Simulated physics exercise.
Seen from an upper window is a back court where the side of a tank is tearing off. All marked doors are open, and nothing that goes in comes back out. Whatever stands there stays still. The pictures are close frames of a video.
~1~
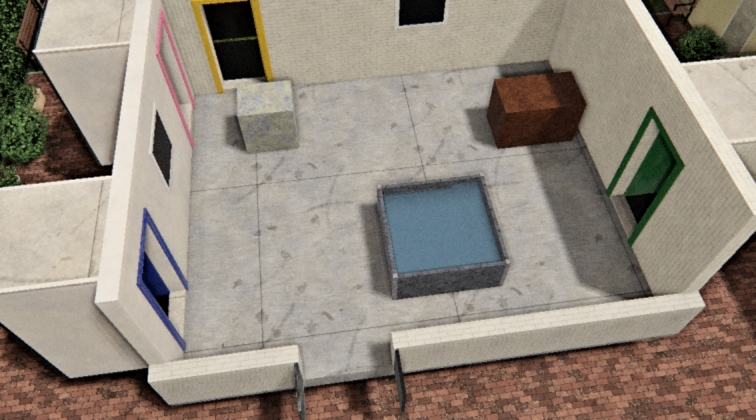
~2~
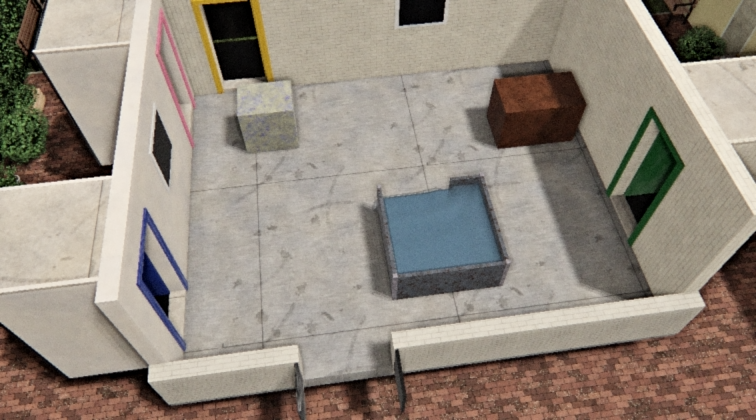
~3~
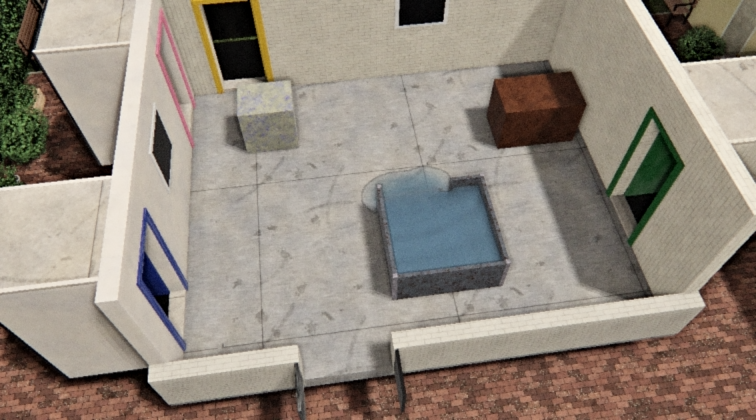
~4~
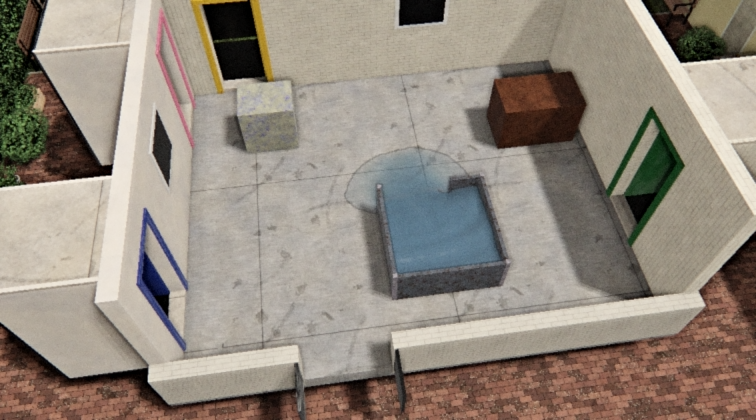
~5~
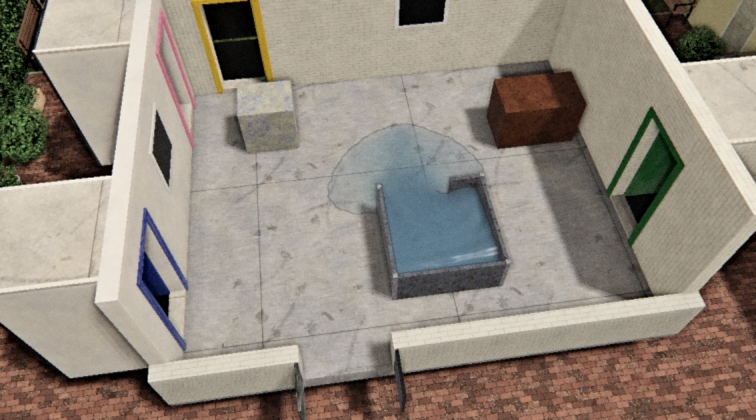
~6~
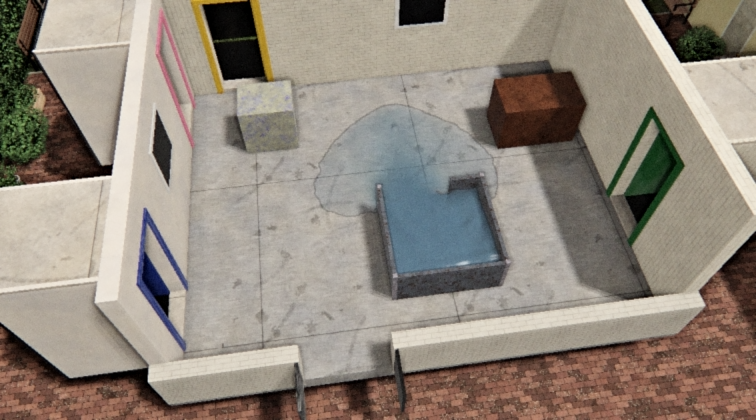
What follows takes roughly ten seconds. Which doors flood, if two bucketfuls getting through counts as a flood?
The blue door does not flood; the green door does not flood; the yellow door does not flood; the pink door does not flood.
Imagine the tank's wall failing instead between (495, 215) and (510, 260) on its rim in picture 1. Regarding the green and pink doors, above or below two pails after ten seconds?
As I see it, the green one breaks the limit and the pink one stays within bounds.
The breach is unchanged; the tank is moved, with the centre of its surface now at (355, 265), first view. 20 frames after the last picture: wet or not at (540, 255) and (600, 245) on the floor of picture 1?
Unflooded, then unflooded.
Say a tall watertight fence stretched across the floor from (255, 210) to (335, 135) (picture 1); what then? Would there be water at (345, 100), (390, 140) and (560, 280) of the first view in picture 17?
Results in sequence: Swamped / swamped / bone-dry.
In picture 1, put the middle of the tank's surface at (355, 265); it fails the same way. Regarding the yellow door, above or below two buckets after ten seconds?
Briefly, yellow crosses the line.
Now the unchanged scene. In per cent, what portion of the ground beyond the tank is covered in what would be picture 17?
That comes to about 35 per cent.
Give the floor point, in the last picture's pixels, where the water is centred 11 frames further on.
Centre of mass: Roughly (401, 167).
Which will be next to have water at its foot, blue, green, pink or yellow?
I'd say it's the one in yellow.
A moment on, water covers 30 % of the floor; the blue door not reached, the green door not reached, the yellow door not reached, the pink door not reached.
Next, water covers 35 % of the floor; the blue door not reached, the green door not reached, the yellow door wet at the sill, nothing in, the pink door not reached.
Then, water covers 45 % of the floor; the blue door not reached, the green door not reached, the yellow door under two buckets in, the pink door wet at the sill, nothing in.
Later, water covers 70 % of the floor; the blue door wet at the sill, nothing in, the green door wet at the sill, nothing in, the yellow door under two buckets in, the pink door wet at the sill, nothing in.
In the end, water covers 90 % of the floor; the blue door wet at the sill, nothing in, the green door wet at the sill, nothing in, the yellow door under two buckets in, the pink door wet at the sill, nothing in.
